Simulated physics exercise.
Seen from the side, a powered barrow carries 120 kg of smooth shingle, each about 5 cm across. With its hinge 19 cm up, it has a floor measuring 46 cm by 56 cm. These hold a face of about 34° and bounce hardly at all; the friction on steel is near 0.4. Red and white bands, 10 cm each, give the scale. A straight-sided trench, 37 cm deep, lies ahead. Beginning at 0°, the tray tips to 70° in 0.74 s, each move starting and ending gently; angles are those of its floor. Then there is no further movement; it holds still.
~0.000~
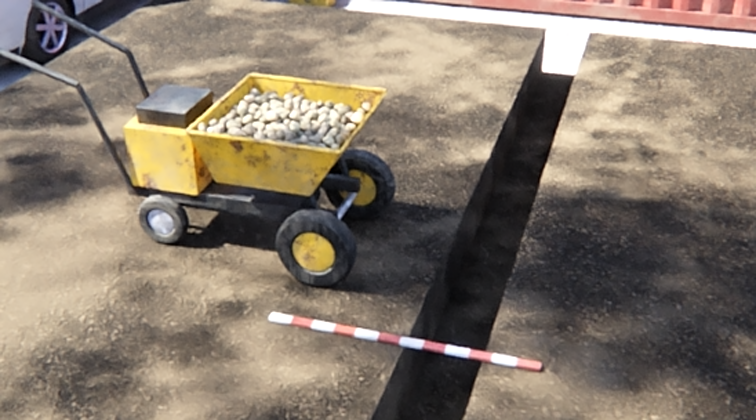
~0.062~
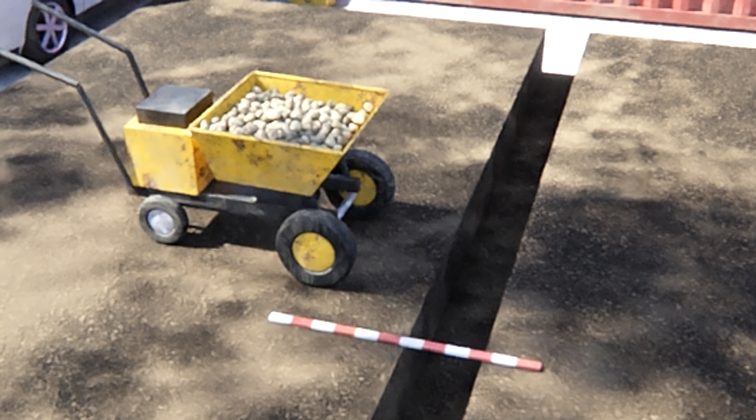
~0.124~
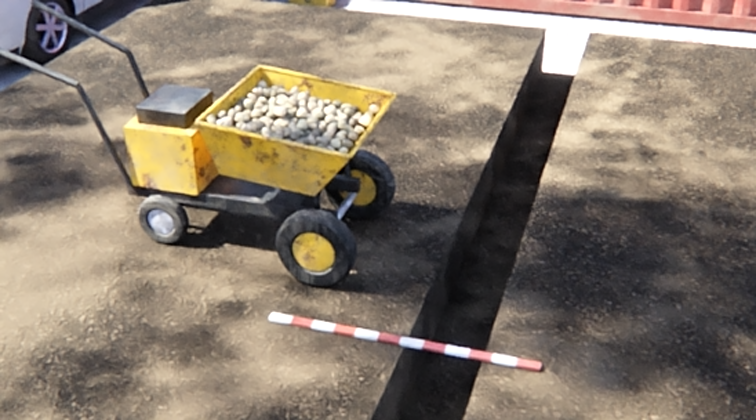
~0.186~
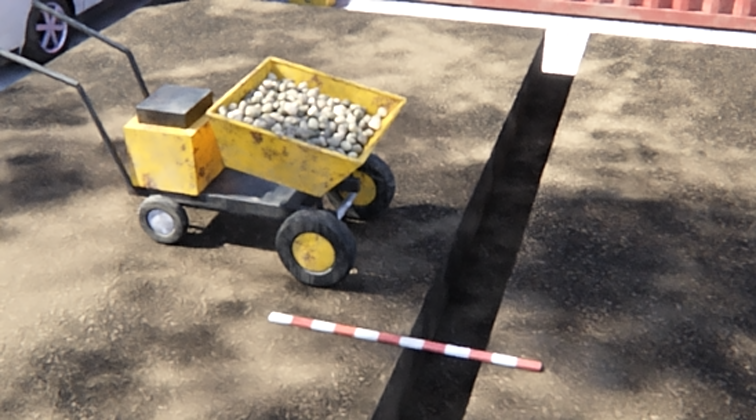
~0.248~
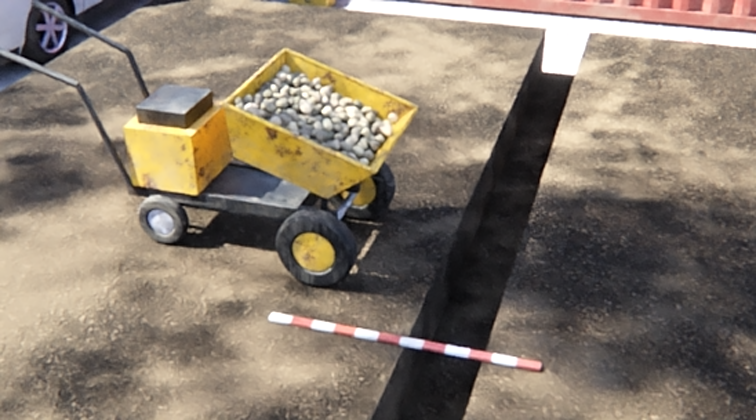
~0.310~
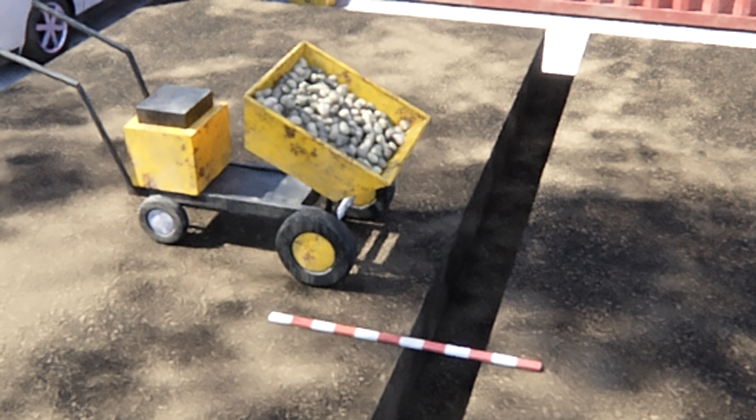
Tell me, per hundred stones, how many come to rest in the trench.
73 per hundred.
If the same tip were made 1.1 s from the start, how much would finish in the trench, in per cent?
Something close to 85 per cent.
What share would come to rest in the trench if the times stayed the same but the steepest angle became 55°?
It comes out at about 45 percent.
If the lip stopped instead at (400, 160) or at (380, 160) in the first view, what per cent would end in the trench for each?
Some 20 and some 35 per cent, in that order.
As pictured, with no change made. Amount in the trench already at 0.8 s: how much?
Roughly 30 percent of the load.
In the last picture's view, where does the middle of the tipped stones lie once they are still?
Centre estimate: Around (486, 319).
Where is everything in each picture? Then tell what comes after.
In the first frame, lip at (339, 153), floor tilted 0°, highest stones at (291, 111).
In the second frame, lip at (342, 154), floor tilted 1°, highest stones at (276, 107); the stones move at 0.3 m/s on average.
In the third frame, the tray is at 5°, its lip at (350, 157); the top of the load is at (274, 103); the stones move at 0.7 m/s on average.
In the fourth frame, the tray is at 11°, its lip at (361, 163); the top of the load is at (271, 93); the stones move at 0.9 m/s on average.
In the fifth frame, the tray is at 18°, its lip at (375, 172); the top of the load is at (281, 83); the stones move at 1.1 m/s on average.
In the sixth frame, the tray is at 27°, its lip at (389, 184); the top of the load is at (294, 74); the stones move at 1.2 m/s on average.
After 0.6 s the floor is at 59°; 100 % in the tray; the foremost stones are at (430, 199).
After 0.8 s the floor is at 70°; 65 % in the tray, 32 % in the trench, 4 % past the trench; the foremost stones are at (522, 283).
After 1.2 s the floor is at 70°; 23 % in the tray, 50 % in the trench, 27 % past the trench; the foremost stones are at (680, 307).
After 3.1 s the floor is at 70°; 0 % in the tray, 73 % in the trench, 27 % past the trench; the foremost stones are past the picture's edge.
